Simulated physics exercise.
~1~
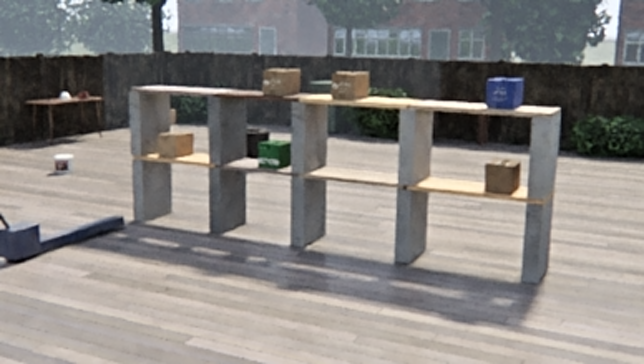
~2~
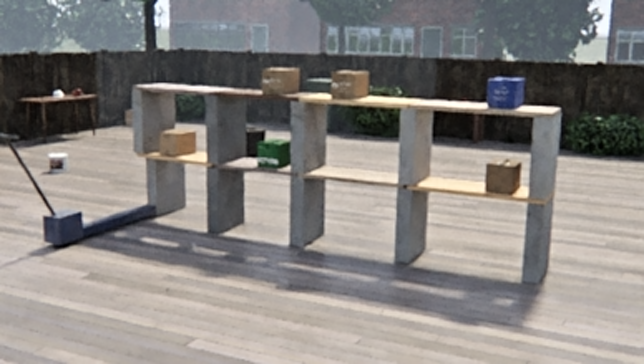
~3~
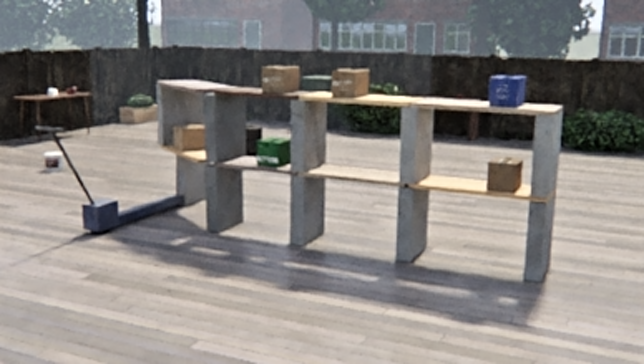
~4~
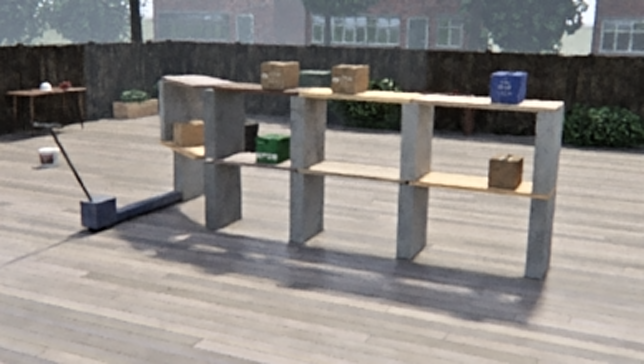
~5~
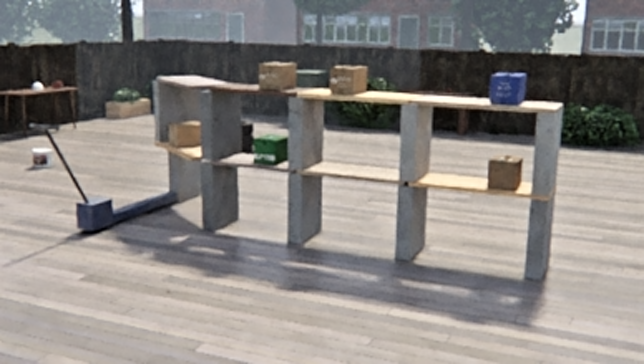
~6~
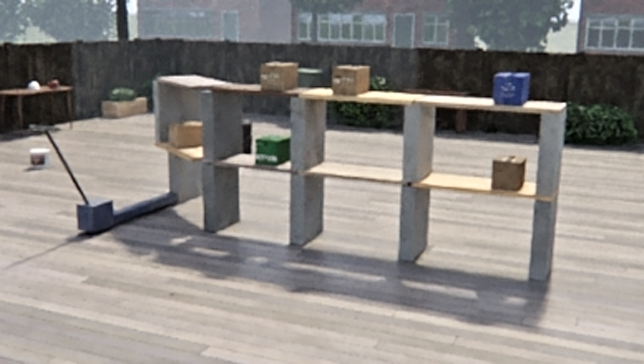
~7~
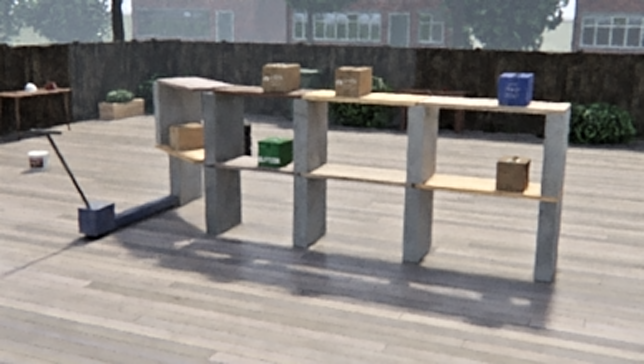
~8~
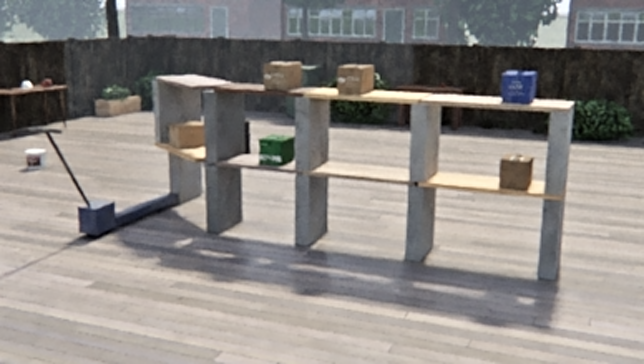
Low blue jack sliding right into the left end upright of a block-and-board shelf, skewing that end while everything stays standing.
